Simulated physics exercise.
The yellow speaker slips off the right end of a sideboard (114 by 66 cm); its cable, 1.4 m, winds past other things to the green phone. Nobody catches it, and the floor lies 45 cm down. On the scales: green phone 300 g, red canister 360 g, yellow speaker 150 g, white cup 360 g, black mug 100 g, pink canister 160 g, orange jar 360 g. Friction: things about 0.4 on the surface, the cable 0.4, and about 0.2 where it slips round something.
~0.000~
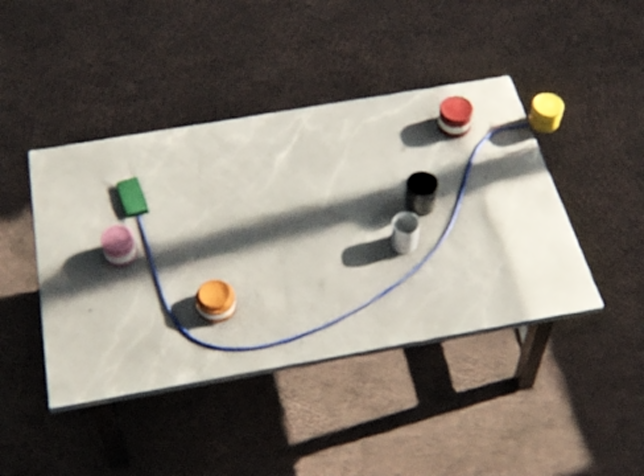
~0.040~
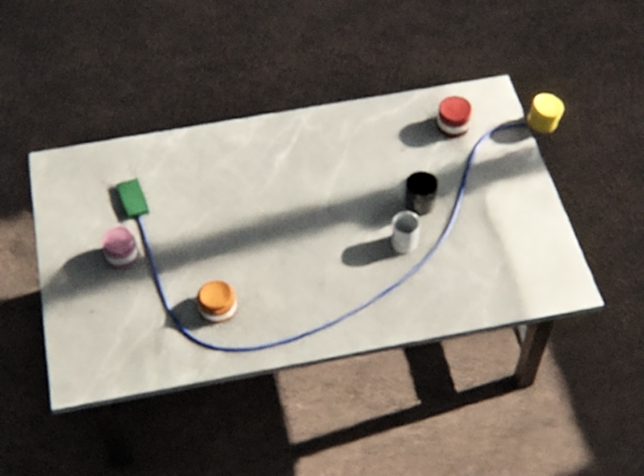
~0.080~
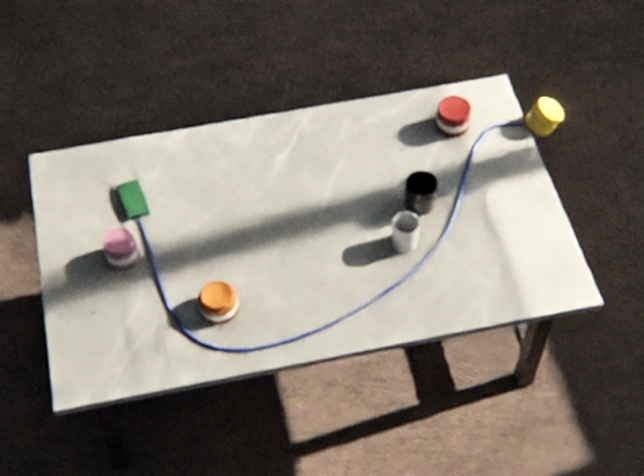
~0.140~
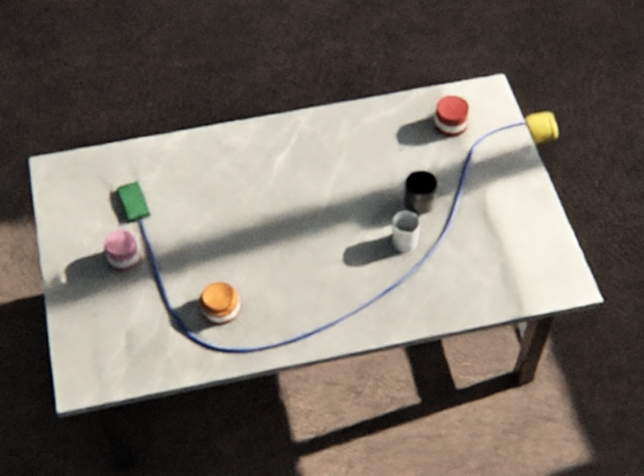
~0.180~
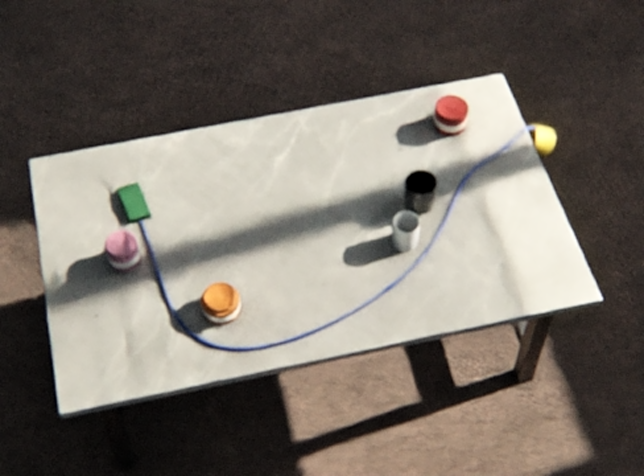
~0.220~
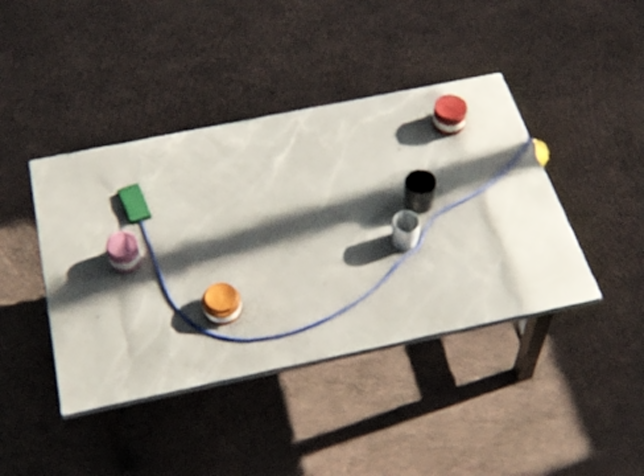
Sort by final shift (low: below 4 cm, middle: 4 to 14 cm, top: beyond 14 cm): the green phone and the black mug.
The green phone stays in the low band, the black mug stays in the low band.
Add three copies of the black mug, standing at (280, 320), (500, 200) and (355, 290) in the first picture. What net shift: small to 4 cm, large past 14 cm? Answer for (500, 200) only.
There: Small.
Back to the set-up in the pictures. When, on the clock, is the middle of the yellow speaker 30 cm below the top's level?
About: 0.75 s.
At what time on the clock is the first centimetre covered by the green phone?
Green phone 0.55 s.
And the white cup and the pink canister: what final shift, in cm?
White cup 0 cm, pink canister 0 cm.
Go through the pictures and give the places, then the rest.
The first frame shows green phone (132, 195); black mug (422, 183); cable runs through (481, 143) (446, 234) (353, 312) (227, 349) (154, 269).
The second frame shows yellow speaker (547, 105); cable runs through (480, 142) (353, 312) (155, 270).
The third frame shows yellow speaker (544, 117); cable runs through (479, 141) (354, 312) (156, 271).
The fourth frame shows yellow speaker (541, 129); cable runs through (479, 141) (355, 311) (157, 272).
The fifth frame shows yellow speaker (537, 141); cable runs through (503, 149) (357, 309) (158, 273).
The sixth frame shows green phone (134, 201); black mug (421, 182); cable runs through (524, 148) (442, 211) (365, 296) (247, 340) (159, 274).
By 0.5 s, the cable's tail end at (145, 225); green phone 1 cm off its start, yellow speaker over the edge, orange jar 2 cm off its start.
By 0.7 s, the cable's tail end at (146, 225); green phone 1 cm off its start, yellow speaker over the edge, orange jar 3 cm off its start.
By 1.0 s, the cable's tail end at (146, 225); green phone 1 cm off its start at (137, 205), yellow speaker over the edge, orange jar 3 cm off its start at (226, 284).
By 1.2 s, the cable's tail end at (147, 226); green phone 1 cm off its start, yellow speaker over the edge, orange jar 4 cm off its start.
By 2.4 s, the cable's tail end at (147, 226); green phone 1 cm off its start at (137, 206), black mug 0 cm off its start at (421, 182), yellow speaker over the edge, orange jar 4 cm off its start at (227, 283).
